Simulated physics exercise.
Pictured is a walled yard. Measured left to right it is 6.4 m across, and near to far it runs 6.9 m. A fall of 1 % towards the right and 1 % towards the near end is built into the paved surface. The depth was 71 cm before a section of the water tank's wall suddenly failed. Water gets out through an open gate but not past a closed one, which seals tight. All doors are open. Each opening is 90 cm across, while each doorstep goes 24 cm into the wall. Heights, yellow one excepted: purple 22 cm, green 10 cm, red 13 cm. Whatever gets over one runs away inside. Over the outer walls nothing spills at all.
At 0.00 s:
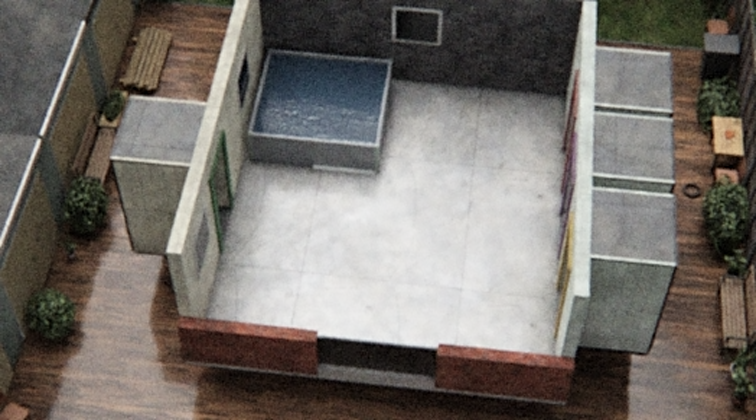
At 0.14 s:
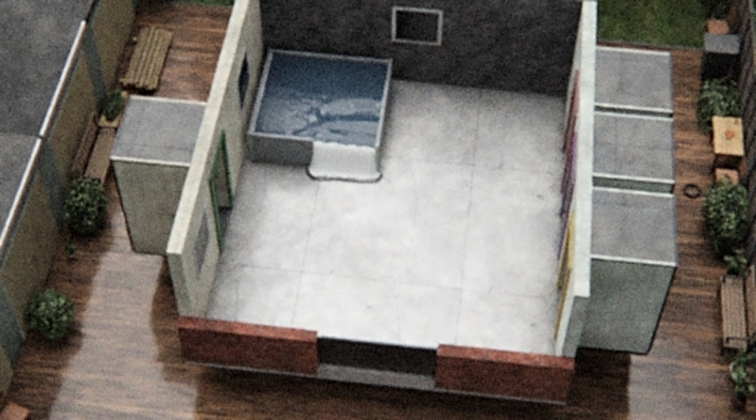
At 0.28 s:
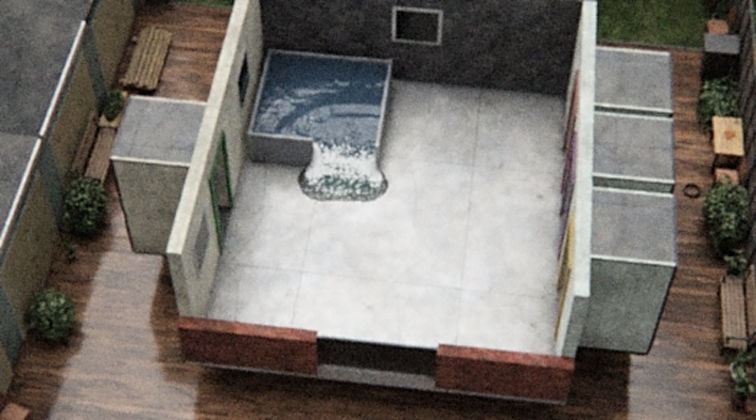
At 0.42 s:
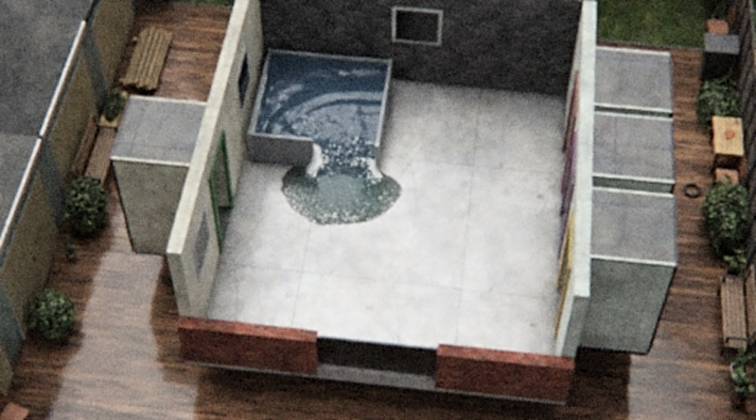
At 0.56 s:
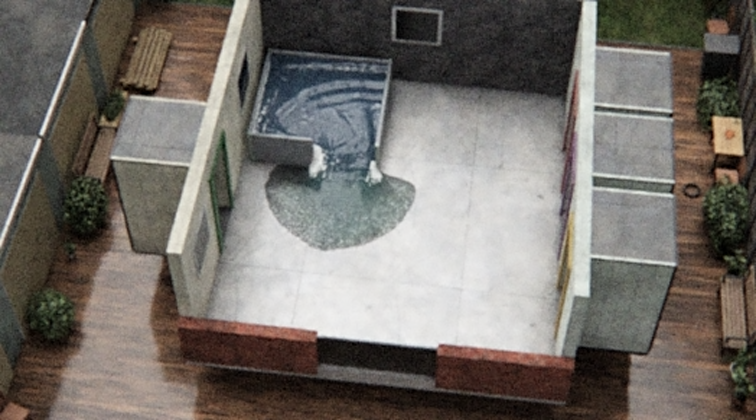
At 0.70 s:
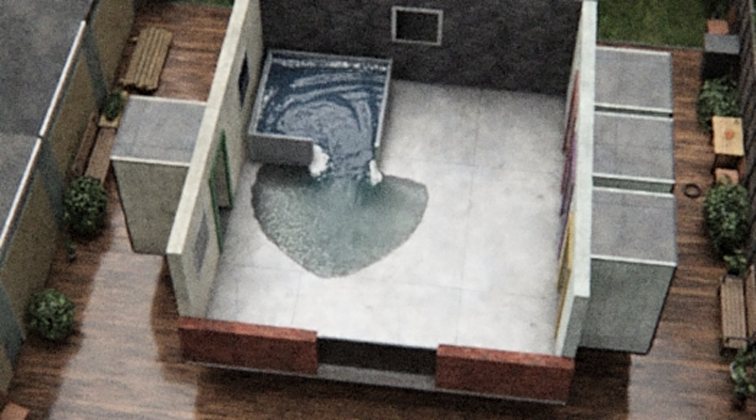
In the video, a water tank stands still in the corner of a walled yard until part of its near wall gives way, and water pours through the gap, spreading in a widening, rippling fan across the pale floor.
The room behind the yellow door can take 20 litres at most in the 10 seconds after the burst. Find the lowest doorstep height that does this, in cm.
The lowest height is about 18 cm.
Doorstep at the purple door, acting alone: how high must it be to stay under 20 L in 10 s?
At purple, about 7.0 cm.
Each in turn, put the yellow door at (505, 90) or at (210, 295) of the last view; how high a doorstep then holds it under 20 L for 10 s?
About 10.0 cm for the first and 15 cm for the second.
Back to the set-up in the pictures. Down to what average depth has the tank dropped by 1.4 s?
On average, around 51 cm.
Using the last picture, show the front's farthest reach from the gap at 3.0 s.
Around pixel (550, 382).
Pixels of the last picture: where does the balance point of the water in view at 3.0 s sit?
(345, 217).
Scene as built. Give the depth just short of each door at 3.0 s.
Door by door, in centimetres - yellow 11, purple 1, green 3, red 0.
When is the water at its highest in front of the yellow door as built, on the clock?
It peaks at about 7.0 s.
After 1.4 s water covers 40 % of the floor, deepest (42 cm) near (358, 178); it has not reached the yellow door.
After 3.0 s water covers 60 % of the floor, deepest (46 cm) near (550, 382); 11 cm at the yellow door, 0 litres in over its 12 cm doorstep.
After 10.0 s water covers 100 % of the floor, deepest (20 cm) near (550, 382); 16 cm at the yellow door, 120 litres in over its 12 cm doorstep.
At the yellow door as built, the water arrived by 2.5 s and peaked near 21 cm at 7.0 s.
With a doorstep of 14.5 cm, 63 litres would have come in within the 10 s; with 19.5 cm, 8 litres. So under 20 litres takes about 18 cm.
